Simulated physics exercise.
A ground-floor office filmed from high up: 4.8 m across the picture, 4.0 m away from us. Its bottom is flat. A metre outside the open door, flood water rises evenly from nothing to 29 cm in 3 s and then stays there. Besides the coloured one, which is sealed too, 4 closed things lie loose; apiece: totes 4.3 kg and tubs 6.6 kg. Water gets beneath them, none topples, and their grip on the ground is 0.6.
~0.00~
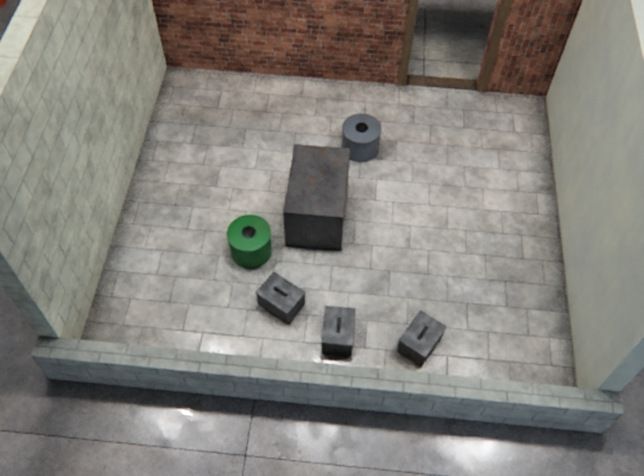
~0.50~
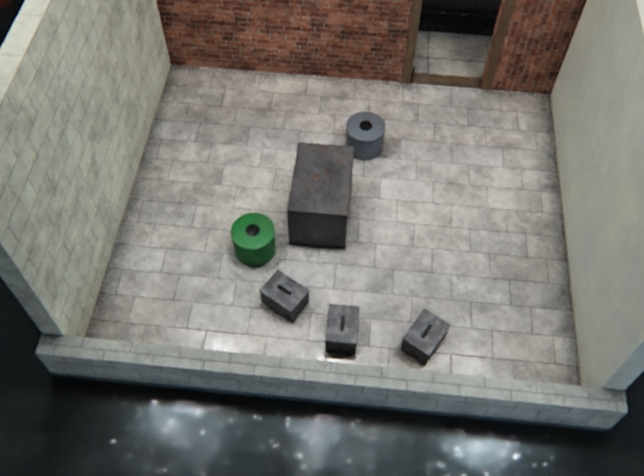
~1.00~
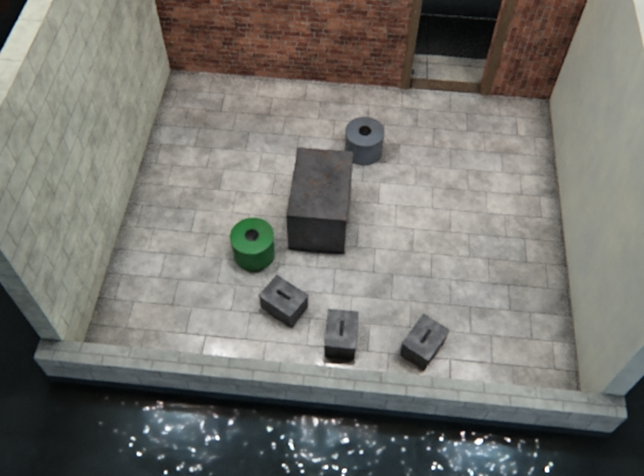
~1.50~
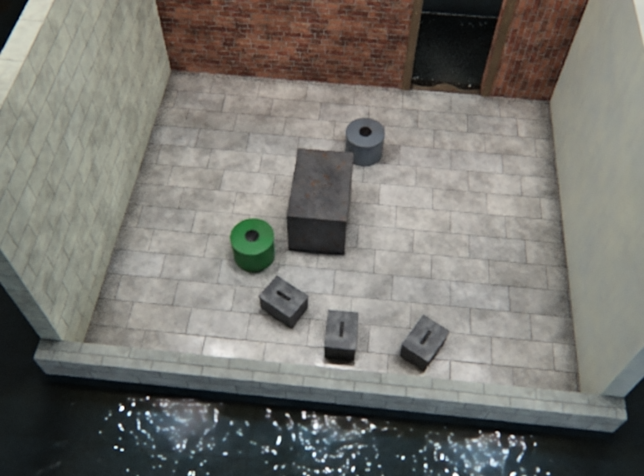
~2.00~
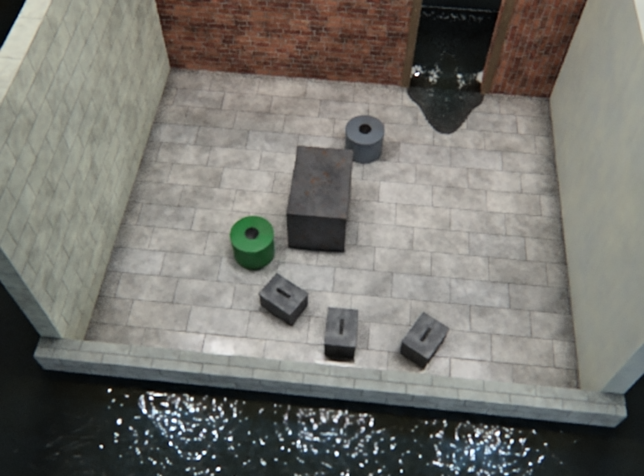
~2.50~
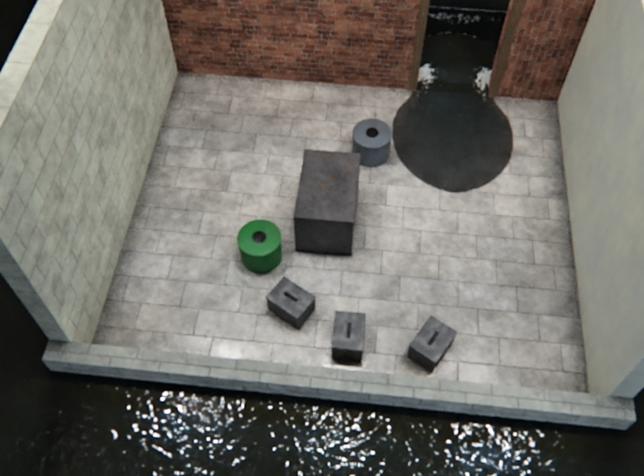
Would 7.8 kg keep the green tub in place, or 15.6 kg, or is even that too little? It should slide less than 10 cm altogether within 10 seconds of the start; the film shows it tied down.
Verdict: Only the higher weight holds it.
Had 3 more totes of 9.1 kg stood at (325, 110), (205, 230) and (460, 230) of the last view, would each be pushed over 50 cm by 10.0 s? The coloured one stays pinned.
In that order: Short of it, short of it, over.
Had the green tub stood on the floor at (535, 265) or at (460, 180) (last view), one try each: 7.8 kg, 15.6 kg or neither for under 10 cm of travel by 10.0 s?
In that order: Neither is enough; neither is enough.
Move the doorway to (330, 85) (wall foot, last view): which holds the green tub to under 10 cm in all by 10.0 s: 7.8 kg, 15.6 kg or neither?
Then only the larger load is enough.
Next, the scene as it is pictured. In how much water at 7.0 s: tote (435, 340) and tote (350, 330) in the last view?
About 13 and 3 cm.
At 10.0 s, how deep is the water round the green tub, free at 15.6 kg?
About 7 cm.
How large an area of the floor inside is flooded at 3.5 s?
Roughly 6.5 m2.
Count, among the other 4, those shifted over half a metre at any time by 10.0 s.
I count 4.
After 3.5 s the green tub would be 0 cm from its start with 7.8 kg and 0 cm from its start with 15.6 kg; 0 cm of water round it then.
After 4.5 s the green tub would be 0 cm from its start with 7.8 kg and 0 cm from its start with 15.6 kg; 0 cm of water round it then.
After 7.0 s the green tub would be 0 cm from its start with 7.8 kg and 0 cm from its start with 15.6 kg; 1 cm of water round it then.
After 10.0 s the green tub would be 30 cm from its start with 7.8 kg and 0 cm from its start with 15.6 kg; 7 cm of water round it then.
